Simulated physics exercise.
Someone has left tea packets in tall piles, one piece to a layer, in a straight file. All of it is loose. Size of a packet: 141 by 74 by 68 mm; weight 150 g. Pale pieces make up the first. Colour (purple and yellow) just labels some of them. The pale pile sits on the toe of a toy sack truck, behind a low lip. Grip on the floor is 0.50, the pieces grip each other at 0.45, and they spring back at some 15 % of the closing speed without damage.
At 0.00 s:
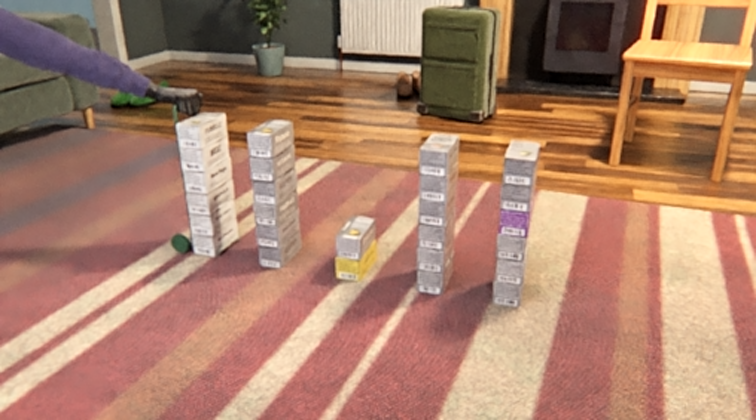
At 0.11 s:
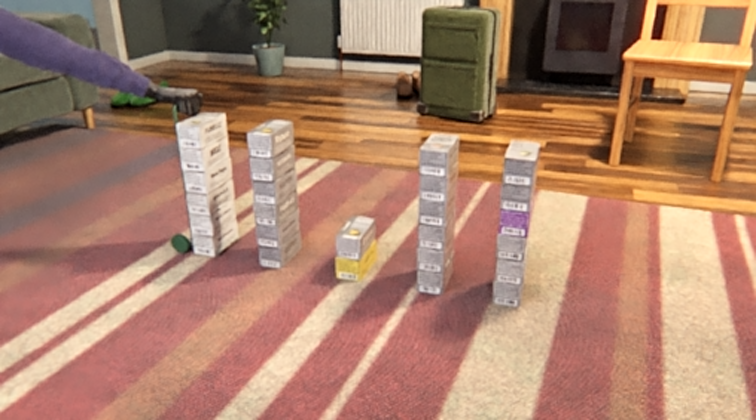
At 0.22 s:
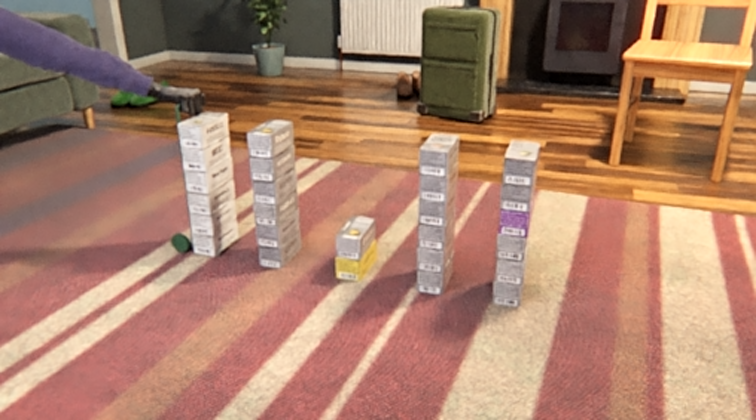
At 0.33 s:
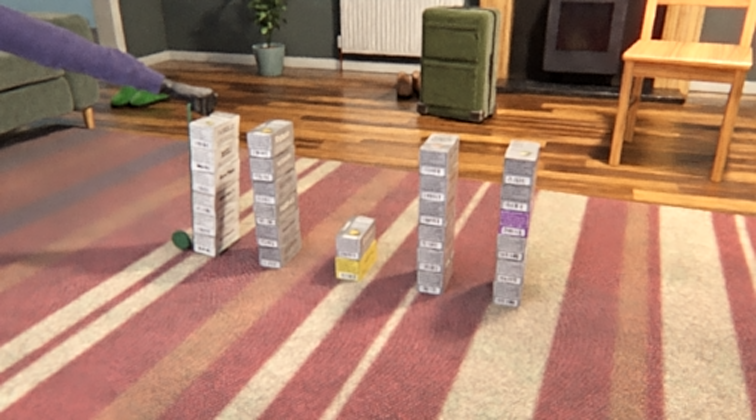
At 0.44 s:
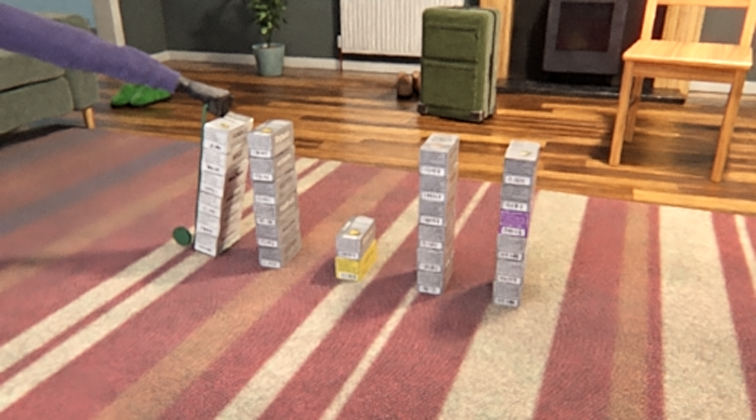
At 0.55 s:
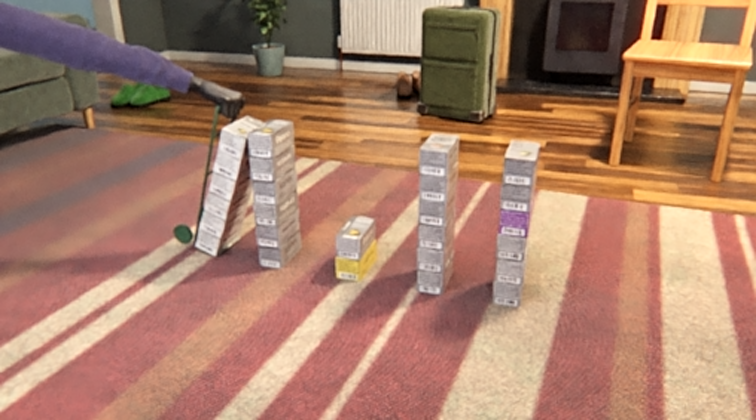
A gloved hand at the end of a purple-sleeved arm tips the leftmost pale stack rightward on its small green-wheeled truck, slowly at first, then further, until its top leans close against the next stack. Four tall stacks of small packets and a short one with yellow at its base stand in a row, purple marking the rightmost. The fixed, slightly raised view shows a striped rug in a living room, with a green suitcase and wooden chair behind.
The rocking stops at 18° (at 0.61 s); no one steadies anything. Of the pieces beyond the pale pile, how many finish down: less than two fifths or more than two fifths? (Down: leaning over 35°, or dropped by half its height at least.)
The part is less than two fifths.
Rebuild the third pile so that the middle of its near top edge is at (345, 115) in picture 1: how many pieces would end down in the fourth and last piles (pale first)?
Then fourth 6, last 5.
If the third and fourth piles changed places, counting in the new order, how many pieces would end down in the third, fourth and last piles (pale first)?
In that case third 6, fourth 1, last 6.
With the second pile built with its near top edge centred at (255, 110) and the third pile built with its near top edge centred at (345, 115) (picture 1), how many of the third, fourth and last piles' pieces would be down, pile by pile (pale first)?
In that case third 7, fourth 6, last 6.
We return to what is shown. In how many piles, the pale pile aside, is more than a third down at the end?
The count is 1.
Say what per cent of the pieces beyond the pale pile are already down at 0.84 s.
0 per cent by then.
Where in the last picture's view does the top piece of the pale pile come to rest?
Around (305, 212).
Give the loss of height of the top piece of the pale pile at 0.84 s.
Some 4 cm lower.
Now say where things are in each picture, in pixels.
In the first picture (pixels give the middle of a visible side), truck frame (178, 137) 0° forward; yellow packet (348, 270); purple packet (514, 224); none of the others has stirred.
The second picture shows truck frame (178, 137) 0° forward; purple packet (514, 224).
The third picture shows truck frame 1° forward; purple packet (514, 224).
The fourth picture shows truck frame (190, 136) 6° forward, top of the pale pile leaning 6°; purple packet (514, 224); none of the others has stirred.
The fifth picture shows truck frame (203, 136) 12° forward, top of the pale pile leaning 13°; purple packet (514, 224); none of the others has stirred.
The sixth picture shows truck frame (212, 137) 17° forward, top of the pale pile leaning 20°; purple packet (514, 224); yellow packet (348, 270); none of the others has stirred.
After 0.84 s, 6 of the pale pile down; none of the 20 other packets down, 5 disturbed.
After 1.06 s, 6 of the pale pile down; 5 of the 20 other packets down.
In the end (1.7 s), 6 of the pale pile down; 5 of the 20 other packets down; yellow packet 9 mm from its place; purple packet unmoved. That is 25 per cent. From the last view, middles, yellow packet near (360, 259), purple packet near (517, 213).
